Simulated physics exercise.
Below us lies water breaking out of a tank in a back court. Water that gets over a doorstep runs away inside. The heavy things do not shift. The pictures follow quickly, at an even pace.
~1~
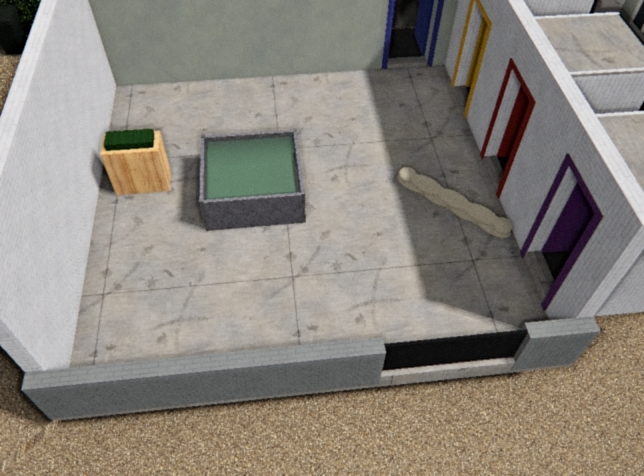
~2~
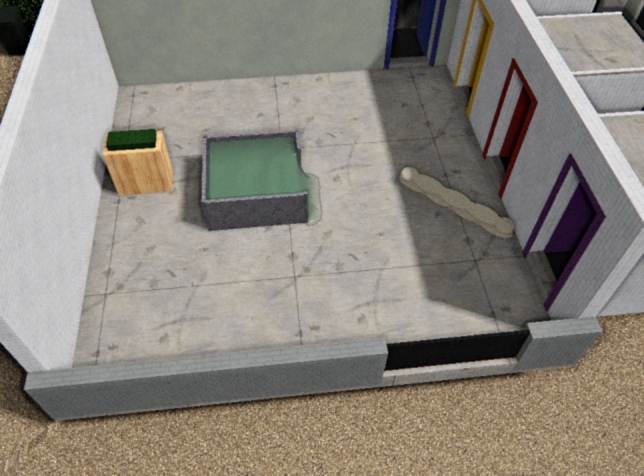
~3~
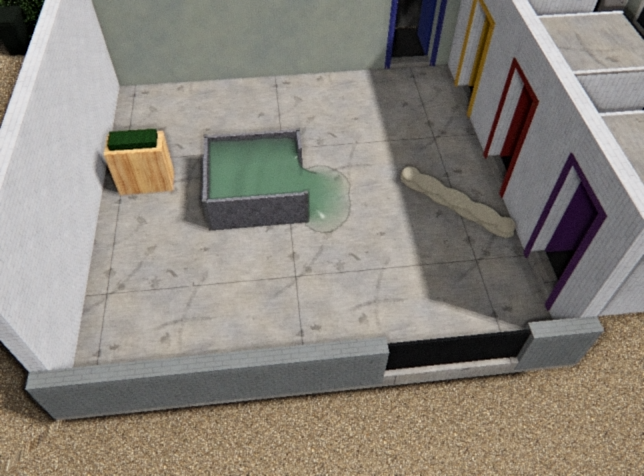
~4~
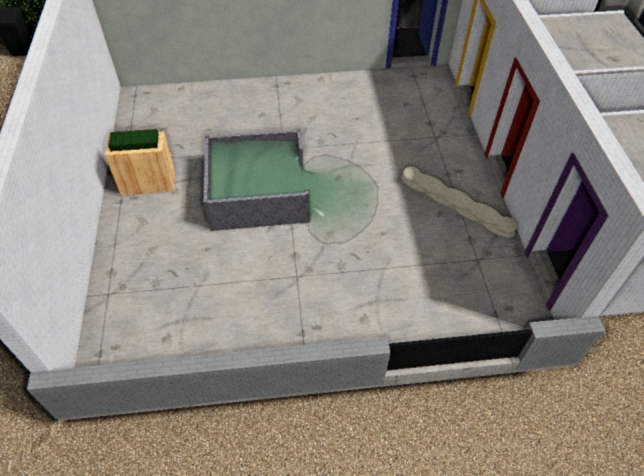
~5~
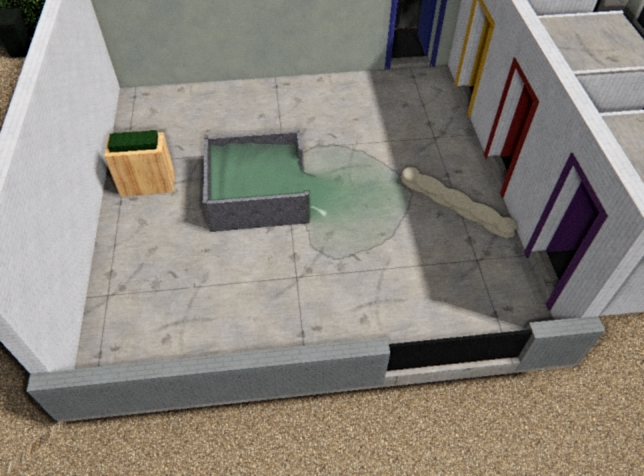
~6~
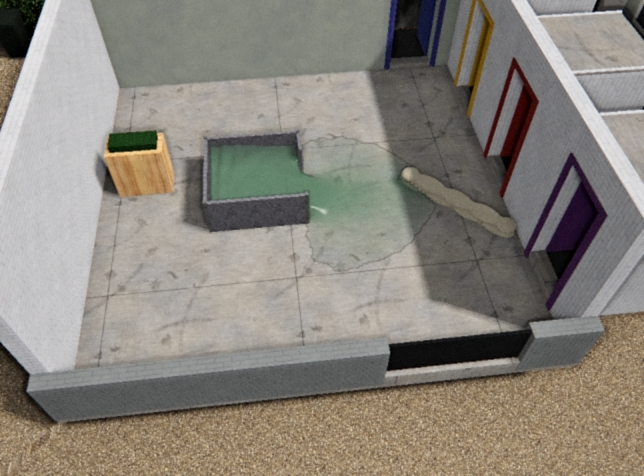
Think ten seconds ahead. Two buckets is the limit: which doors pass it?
The purple door admits no more than that; the yellow door lets in a lot; the blue door admits no more than that; the red door admits no more than that.
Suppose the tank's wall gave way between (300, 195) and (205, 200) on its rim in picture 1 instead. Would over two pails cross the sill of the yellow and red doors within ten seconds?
My reading: The yellow door stays under, the red door keeps below it.
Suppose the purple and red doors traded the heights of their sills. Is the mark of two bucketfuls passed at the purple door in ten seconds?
One by one: Purple goes over.
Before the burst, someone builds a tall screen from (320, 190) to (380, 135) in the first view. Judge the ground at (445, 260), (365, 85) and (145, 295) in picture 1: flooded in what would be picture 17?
In that order: Covered, wet, free of water.
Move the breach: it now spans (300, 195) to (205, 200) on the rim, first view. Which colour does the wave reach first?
The purple-painted one.
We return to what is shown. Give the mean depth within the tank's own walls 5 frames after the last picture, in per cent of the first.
Near 54 in a hundred.
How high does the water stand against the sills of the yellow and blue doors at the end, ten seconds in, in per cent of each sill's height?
About 70 and 30 per cent.
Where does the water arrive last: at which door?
I say the blue-painted one.
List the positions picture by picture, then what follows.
In the first picture, the open tank at (251, 167) is whole and still.
In the second picture, the front is at (309, 176), out from the gap at (301, 191).
In the third picture, water pours out at (302, 191) and has run to (336, 174).
In the fourth picture, the front is at (371, 183), out from the gap at (303, 192).
In the fifth picture, water pours out at (303, 192) and has run to (407, 198).
In the sixth picture, the front is at (432, 203), out from the gap at (302, 192).
A moment on, water covers 20 % of the floor; the purple door not reached, the yellow door not reached, the blue door not reached, the red door not reached.
Next, water covers 30 % of the floor; the purple door under two buckets in, the yellow door wet at the sill, nothing in, the blue door not reached, the red door wet at the sill, nothing in.
Then, water covers 35 % of the floor; the purple door under two buckets in, the yellow door over two buckets in, the blue door wet at the sill, nothing in, the red door wet at the sill, nothing in.
Later, water covers 65 % of the floor; the purple door under two buckets in, the yellow door over two buckets in, the blue door under two buckets in, the red door wet at the sill, nothing in.
In the end, water covers 85 % of the floor; the purple door under two buckets in, the yellow door over two buckets in, the blue door under two buckets in, the red door wet at the sill, nothing in.
